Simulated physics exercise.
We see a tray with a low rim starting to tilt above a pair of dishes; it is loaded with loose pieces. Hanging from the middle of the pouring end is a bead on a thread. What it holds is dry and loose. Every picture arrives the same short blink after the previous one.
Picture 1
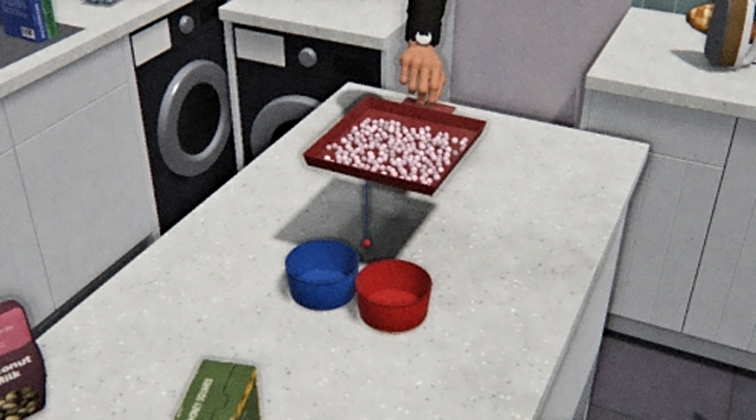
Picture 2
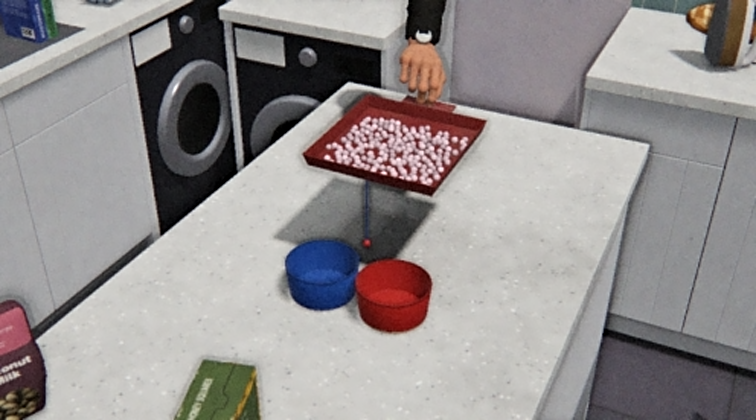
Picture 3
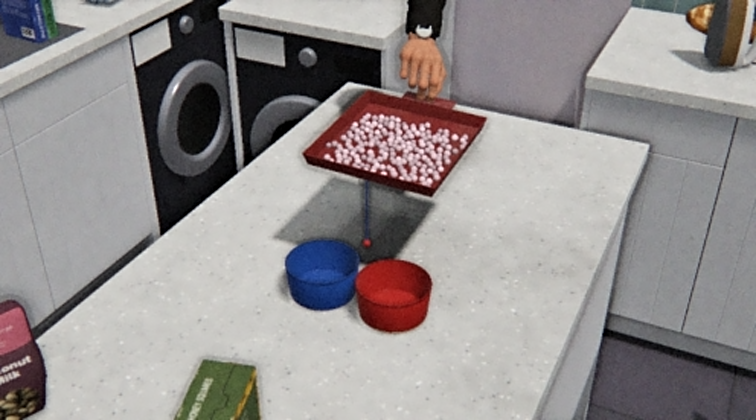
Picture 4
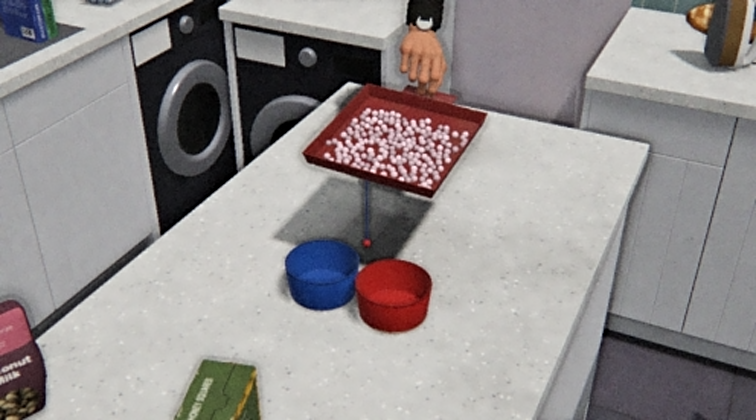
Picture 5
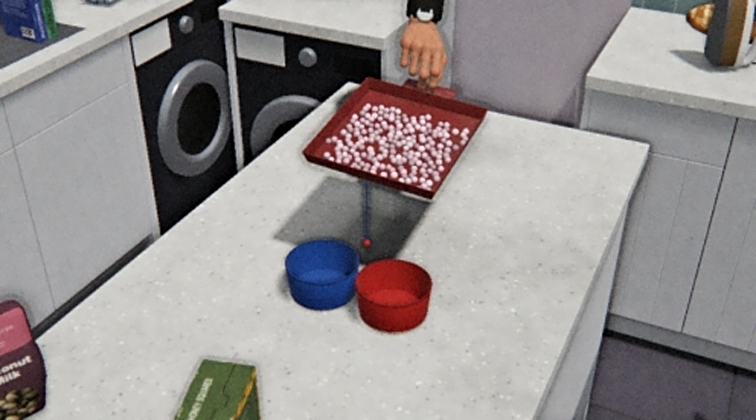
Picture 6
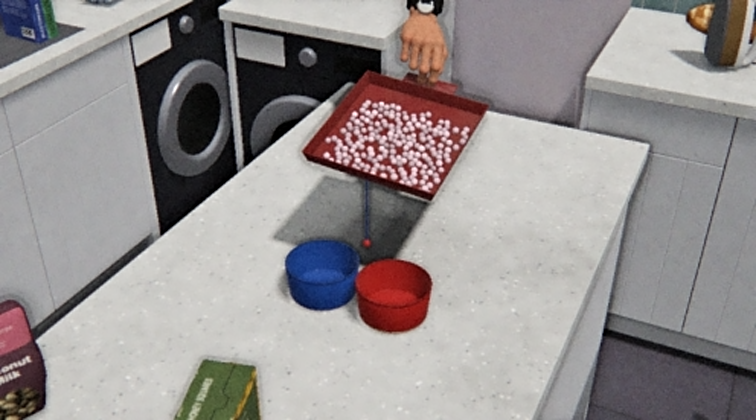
The clip opens on a hand holding a red tray of pale pink pearls above a pale speckled counter, with a blue dish and a red dish below and a small red bead hanging on a thread. The hand then slowly raises the tray's far end, tilting it slightly toward the dishes.
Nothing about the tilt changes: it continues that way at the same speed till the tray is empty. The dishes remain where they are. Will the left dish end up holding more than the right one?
The right-side dish.
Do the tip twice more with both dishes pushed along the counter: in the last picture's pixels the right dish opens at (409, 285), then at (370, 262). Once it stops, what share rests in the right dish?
About 90 and 20 per cent respectively.
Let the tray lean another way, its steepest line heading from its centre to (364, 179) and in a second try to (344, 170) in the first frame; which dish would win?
For the first heading it's the dish at left, and for the second it's the dish at left.
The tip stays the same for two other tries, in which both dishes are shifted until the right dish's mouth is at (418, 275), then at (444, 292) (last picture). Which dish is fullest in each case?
The dish to the right; the dish to the right.
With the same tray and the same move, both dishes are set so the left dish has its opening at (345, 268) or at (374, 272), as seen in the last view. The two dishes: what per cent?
About 90 in a hundred, then about 70 in a hundred.
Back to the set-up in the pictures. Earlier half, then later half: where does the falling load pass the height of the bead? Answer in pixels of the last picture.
Roughly at (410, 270) first, and then at (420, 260).
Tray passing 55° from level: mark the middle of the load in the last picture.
Look close to (398, 170) in the last picture.
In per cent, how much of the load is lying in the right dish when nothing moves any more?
About 70 %.
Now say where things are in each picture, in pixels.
The first picture shows corners of the pouring end near (307, 153) and (432, 184), level; middle of the load near (395, 149), sugar pearls; left dish near (305, 294); right dish near (377, 316); bead on its thread near (367, 243).
The second picture shows corners of the pouring end near (307, 153) and (432, 184), level; middle of the load near (395, 148).
The third picture shows corners of the pouring end near (307, 152) and (432, 185), tipped barely, lowest at the right corner; middle of the load near (395, 146).
The fourth picture shows corners of the pouring end near (307, 152) and (432, 187), tipped a little, lowest at the right corner; middle of the load near (395, 144).
The fifth picture shows corners of the pouring end near (307, 151) and (432, 189), tipped a little, lowest at the right corner; middle of the load near (395, 142).
The sixth picture shows corners of the pouring end near (307, 150) and (432, 190), tipped a little, lowest at the right corner; middle of the load near (395, 141), near half on the move; left dish near (305, 294); right dish near (377, 316).
Shortly afterwards, tray tipped steeply; all but a few on the tray; only a few in the right dish; only a few in the air.
Next, tray tipped right over; a little on the tray; near two thirds in the right dish; near a quarter outside both; a little in the air.
Some moments later, tray tipped past a quarter turn; near two thirds in the right dish; near a third outside both.
In the end, tray tipped past a quarter turn; near two thirds in the right dish; none at all in the left dish; near a third outside both.
